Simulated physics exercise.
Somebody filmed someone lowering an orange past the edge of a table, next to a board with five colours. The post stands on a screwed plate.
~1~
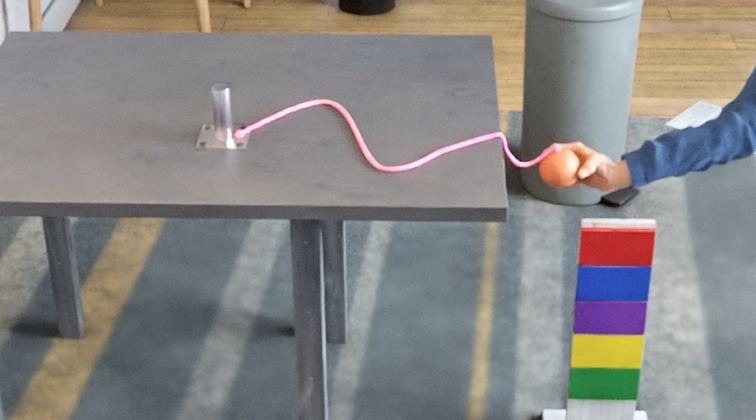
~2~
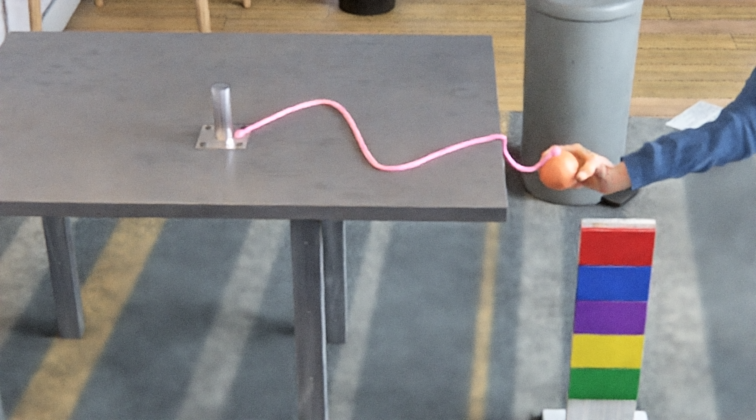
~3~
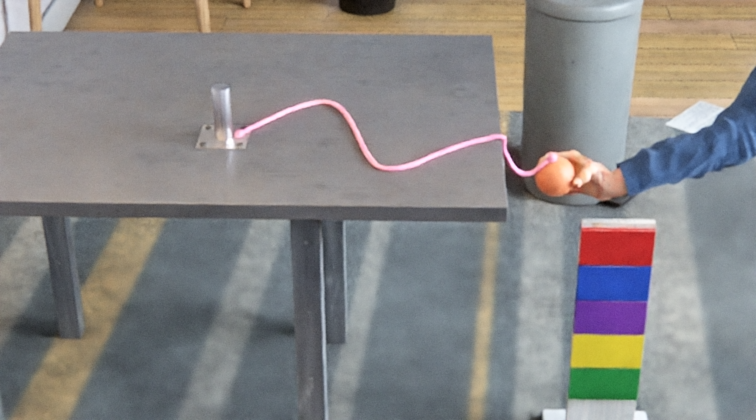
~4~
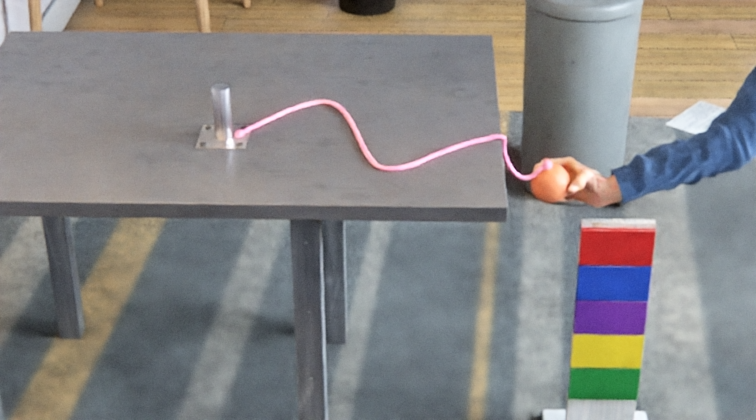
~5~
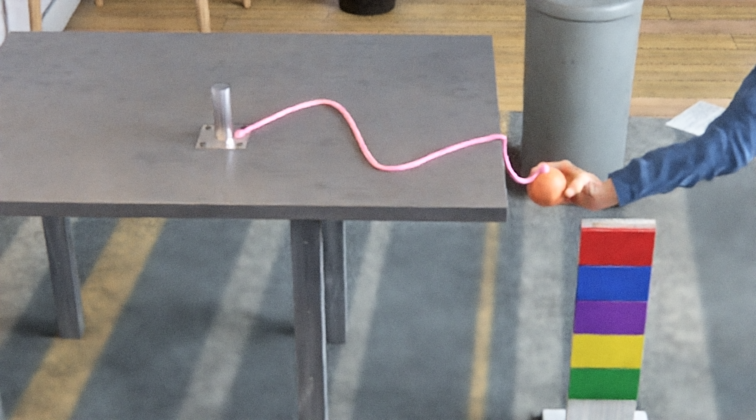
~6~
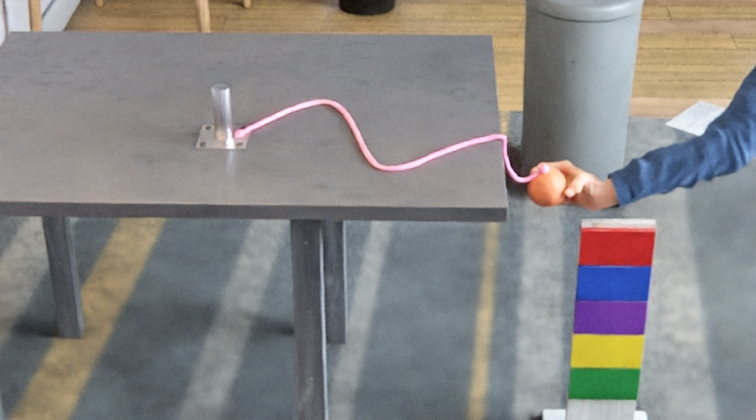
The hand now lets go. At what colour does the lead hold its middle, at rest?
Its centre hangs level with the yellow band.
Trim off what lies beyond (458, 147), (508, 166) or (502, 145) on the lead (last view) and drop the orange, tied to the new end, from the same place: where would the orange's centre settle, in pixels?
Near (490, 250), (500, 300) and (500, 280).
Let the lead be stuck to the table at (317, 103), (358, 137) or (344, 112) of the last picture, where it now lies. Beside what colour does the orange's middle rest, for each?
It would be purple; blue; purple.
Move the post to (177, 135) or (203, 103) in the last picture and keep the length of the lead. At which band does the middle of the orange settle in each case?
One after the other, purple; purple.
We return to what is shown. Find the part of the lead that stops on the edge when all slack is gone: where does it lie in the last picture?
The one at (374, 164).
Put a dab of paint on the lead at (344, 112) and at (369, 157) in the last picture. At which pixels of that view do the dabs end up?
The first at (386, 130), the second at (488, 126).
Early on, orange near (500, 316); level with purple.
Midway, orange near (481, 339); level with yellow.
Finally, orange near (489, 341); level with yellow. Its middle rests at the yellow band.
